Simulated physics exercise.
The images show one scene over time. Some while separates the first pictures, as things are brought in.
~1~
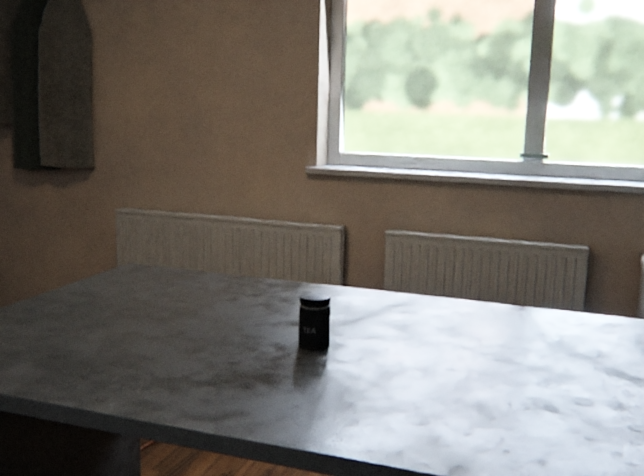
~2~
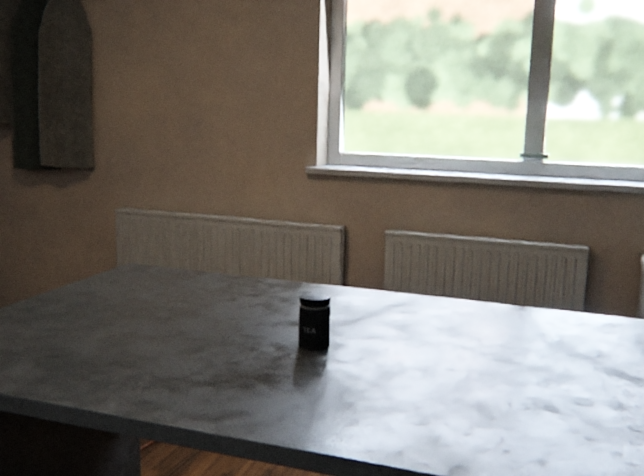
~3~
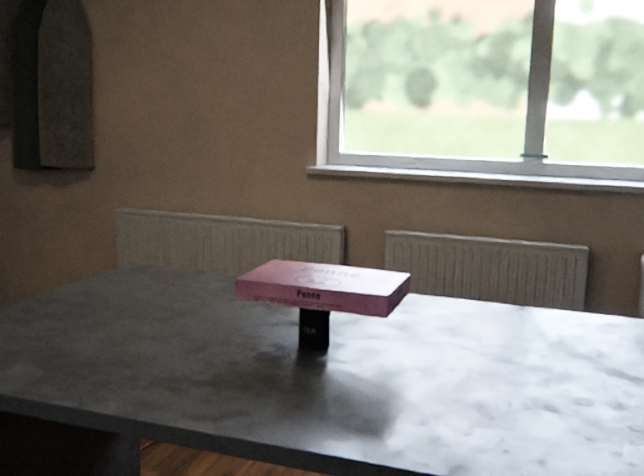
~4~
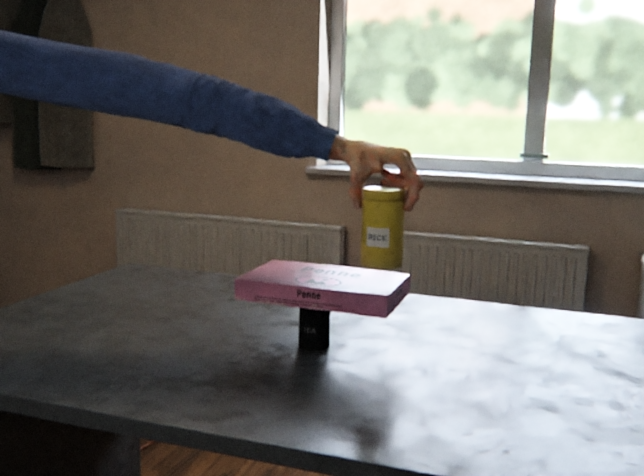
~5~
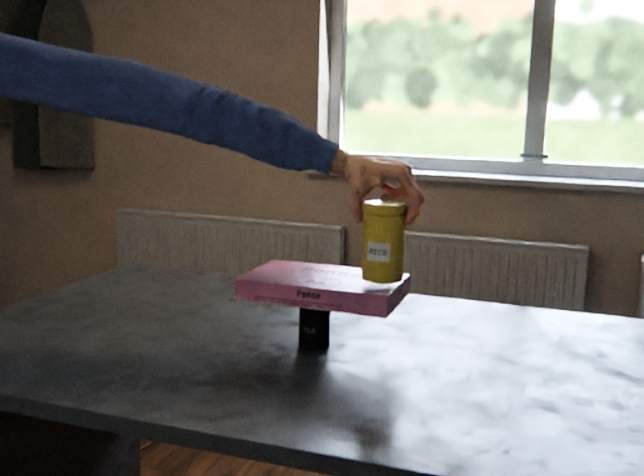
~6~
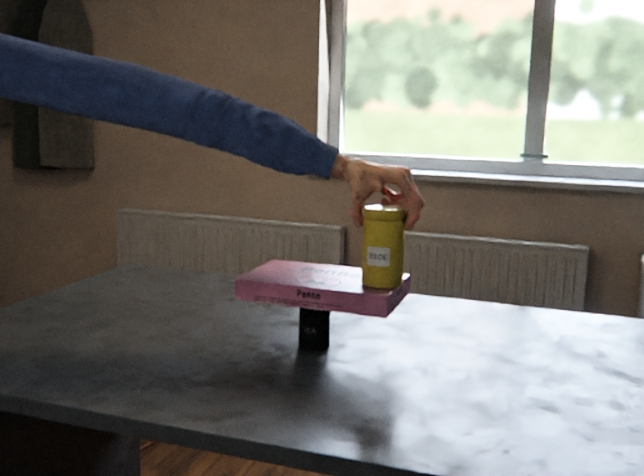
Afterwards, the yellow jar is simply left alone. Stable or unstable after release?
Unstable.
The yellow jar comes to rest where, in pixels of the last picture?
Close to pixel (497, 358).
Then, 0.30 s after the last picture, yellow jar now fallen; pink packet tipped 44° from how it was.
Then, 0.50 s after the last picture, pink packet tipped 33° from how it was; black jar slid a little.
Then, 0.70 s after the last picture, pink packet now fallen; black jar slid a little.
At rest, fallen, yellow jar and pink packet; black jar in place. Seen from the same camera at the end, yellow jar near (496, 357). The stack gives way.
